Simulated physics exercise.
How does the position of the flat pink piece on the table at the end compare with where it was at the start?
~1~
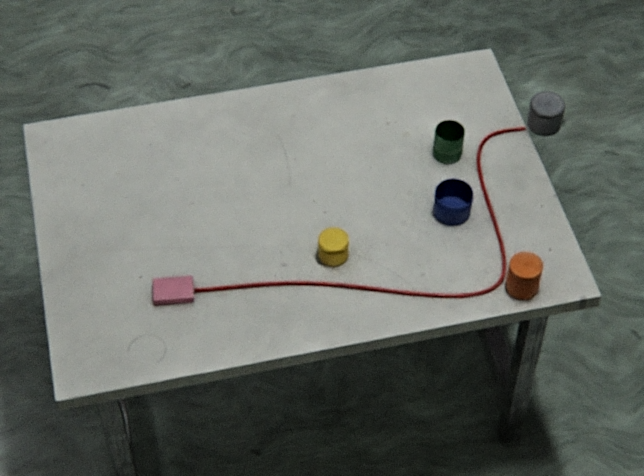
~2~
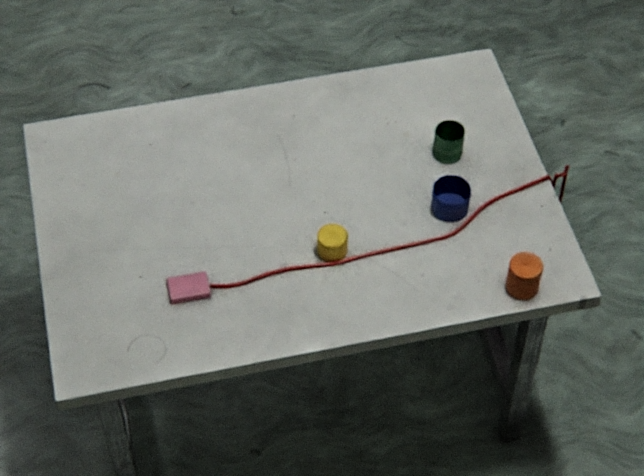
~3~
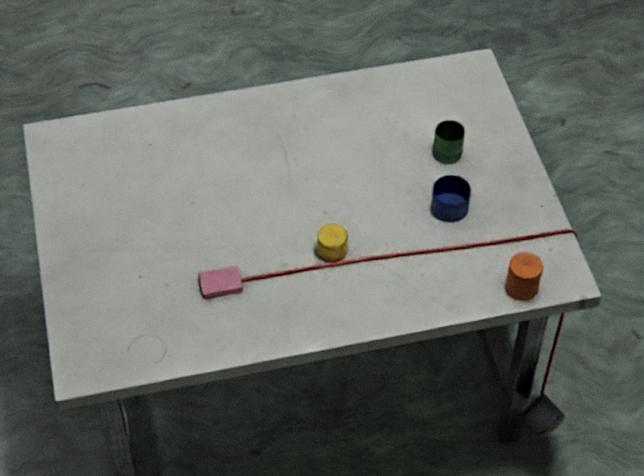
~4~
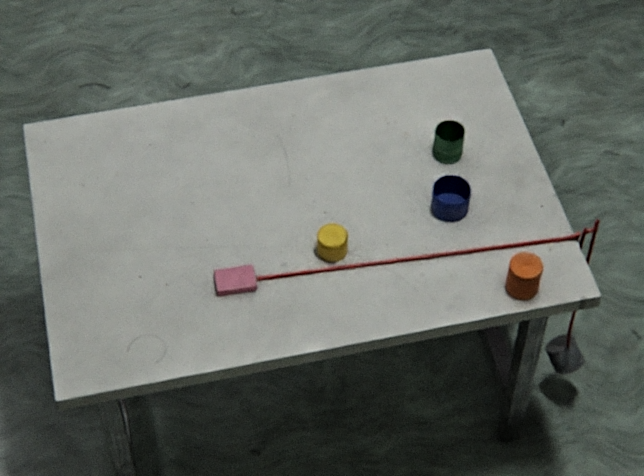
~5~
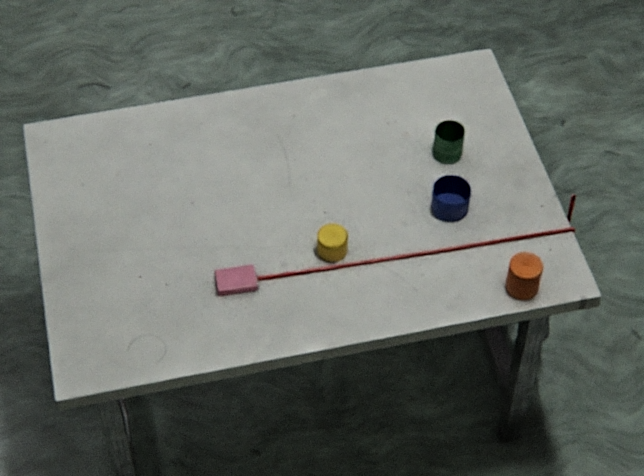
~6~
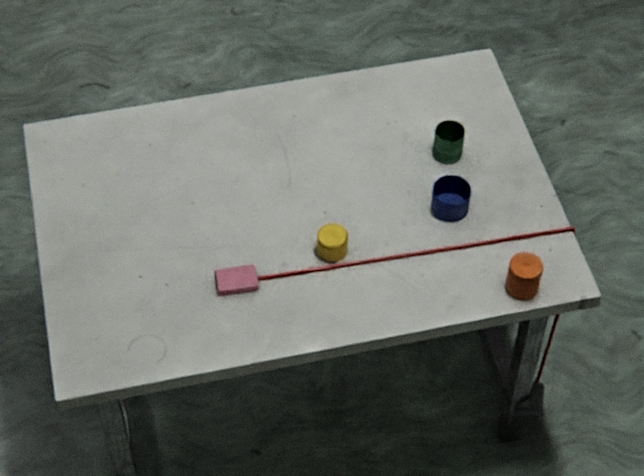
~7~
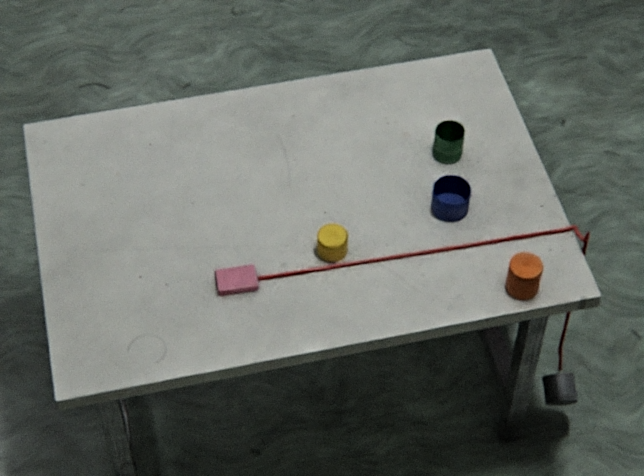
It ends up further to the right and slightly closer to the far side of the table, nearer the yellow tub than it was at the start.
A small grey object drops off the right edge of a pale table, tied by a slack red cable to a flat pink piece near the left side. The cable sweeps across the tabletop, brushing close to the yellow tub and the blue cup, and straightens as the pink piece slides a short way right. The grey object swings and bobs below the edge, turning as it goes, while the pink piece comes to a stop. It slips out of sight, then reappears lower down. At the end it is still below the edge, with the tubs and cups standing on the table.
